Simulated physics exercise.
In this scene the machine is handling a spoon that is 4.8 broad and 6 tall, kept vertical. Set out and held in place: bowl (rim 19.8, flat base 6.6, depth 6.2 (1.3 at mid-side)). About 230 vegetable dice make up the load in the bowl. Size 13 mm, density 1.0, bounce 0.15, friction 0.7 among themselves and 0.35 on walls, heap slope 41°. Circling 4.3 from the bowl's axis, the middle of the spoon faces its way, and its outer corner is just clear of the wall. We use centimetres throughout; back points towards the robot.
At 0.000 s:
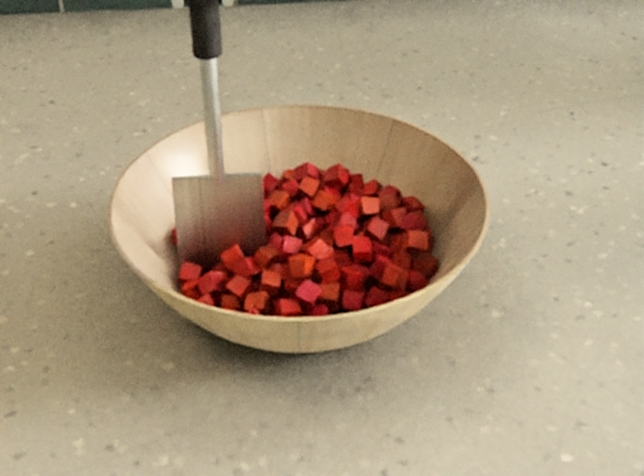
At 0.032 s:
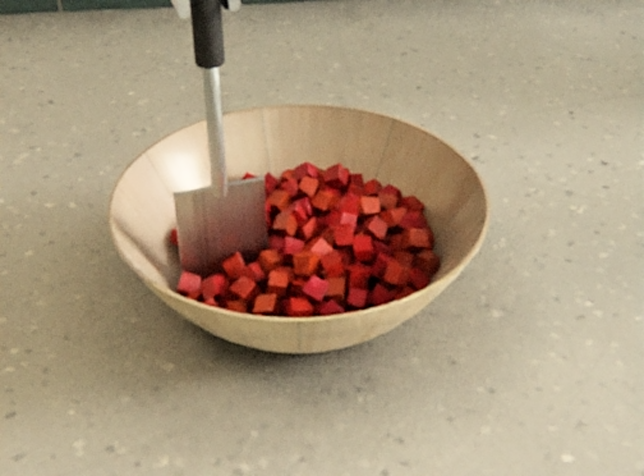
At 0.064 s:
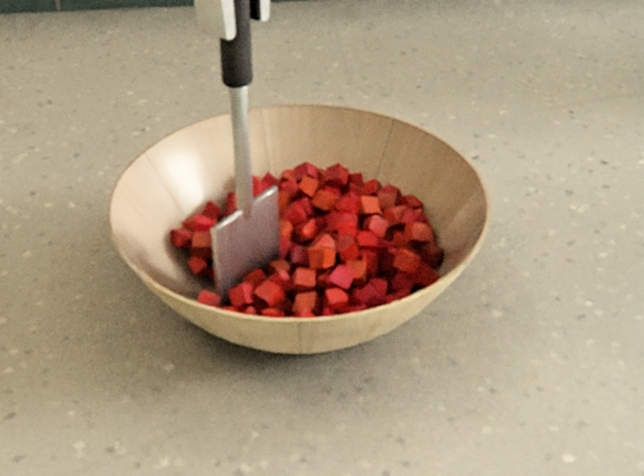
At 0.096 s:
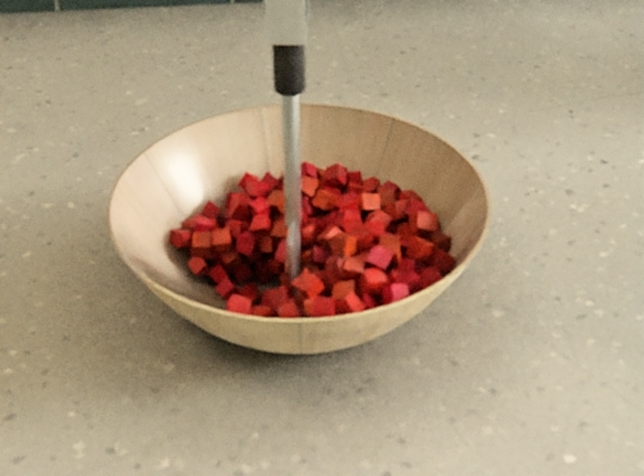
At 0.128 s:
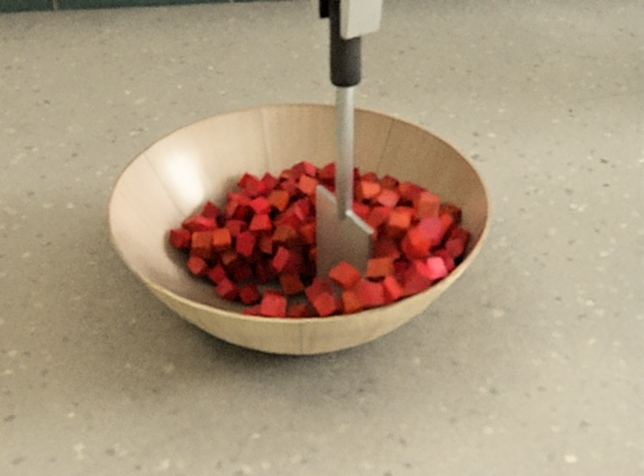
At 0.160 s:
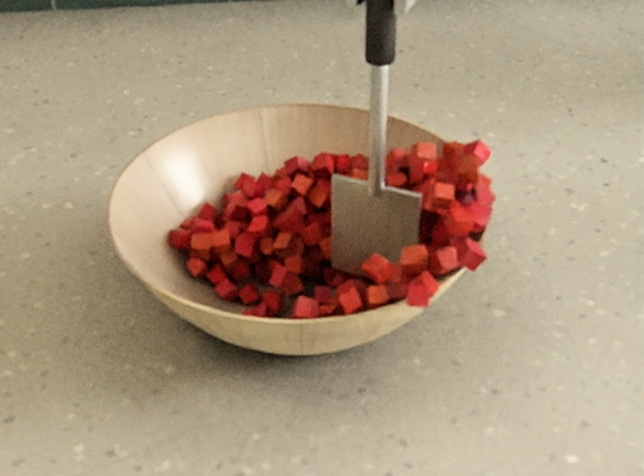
A spatula held by a machine sweeps through red cubes, pushing them up the bowl's right side.
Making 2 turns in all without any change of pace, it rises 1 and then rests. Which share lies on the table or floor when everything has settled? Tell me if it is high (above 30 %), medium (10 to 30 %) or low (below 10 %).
It is high, above 30 %.
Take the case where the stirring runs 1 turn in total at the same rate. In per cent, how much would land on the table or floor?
Estimate: Near 40 %.
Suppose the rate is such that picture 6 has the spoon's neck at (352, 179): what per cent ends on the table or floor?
Close to 45 in a hundred.
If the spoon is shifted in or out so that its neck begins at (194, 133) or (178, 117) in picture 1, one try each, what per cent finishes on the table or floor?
Near 45 and 10 in a hundred, one try each.
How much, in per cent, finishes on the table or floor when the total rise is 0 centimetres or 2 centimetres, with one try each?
Near 60 in a hundred, then 45 in a hundred.
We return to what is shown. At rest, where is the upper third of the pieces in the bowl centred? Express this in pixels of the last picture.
Centre of top third: Approx. (341, 293).
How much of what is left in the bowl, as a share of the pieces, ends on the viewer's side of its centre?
I'd put it at roughly 55 per cent.
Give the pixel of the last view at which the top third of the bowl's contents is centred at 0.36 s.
Around pixel (172, 239).
After 0.36 s, 10° round, highest piece 10 above the table; 142 in the bowl, 39 on the table or floor, 53 in flight or on the tool.
After 0.57 s, 229° round, highest piece 7 above the table; 115 in the bowl, 110 on the table or floor, 9 in flight or on the tool.
After 0.87 s, 0° round, highest piece 5 above the table; 124 on the table or floor, 110 in the bowl.
After 1.57 s, 0° round, highest piece 4 above the table; 124 on the table or floor, 110 in the bowl.
In the end, 124 on the table or floor, 110 in the bowl. That is 53 % on the table or floor.
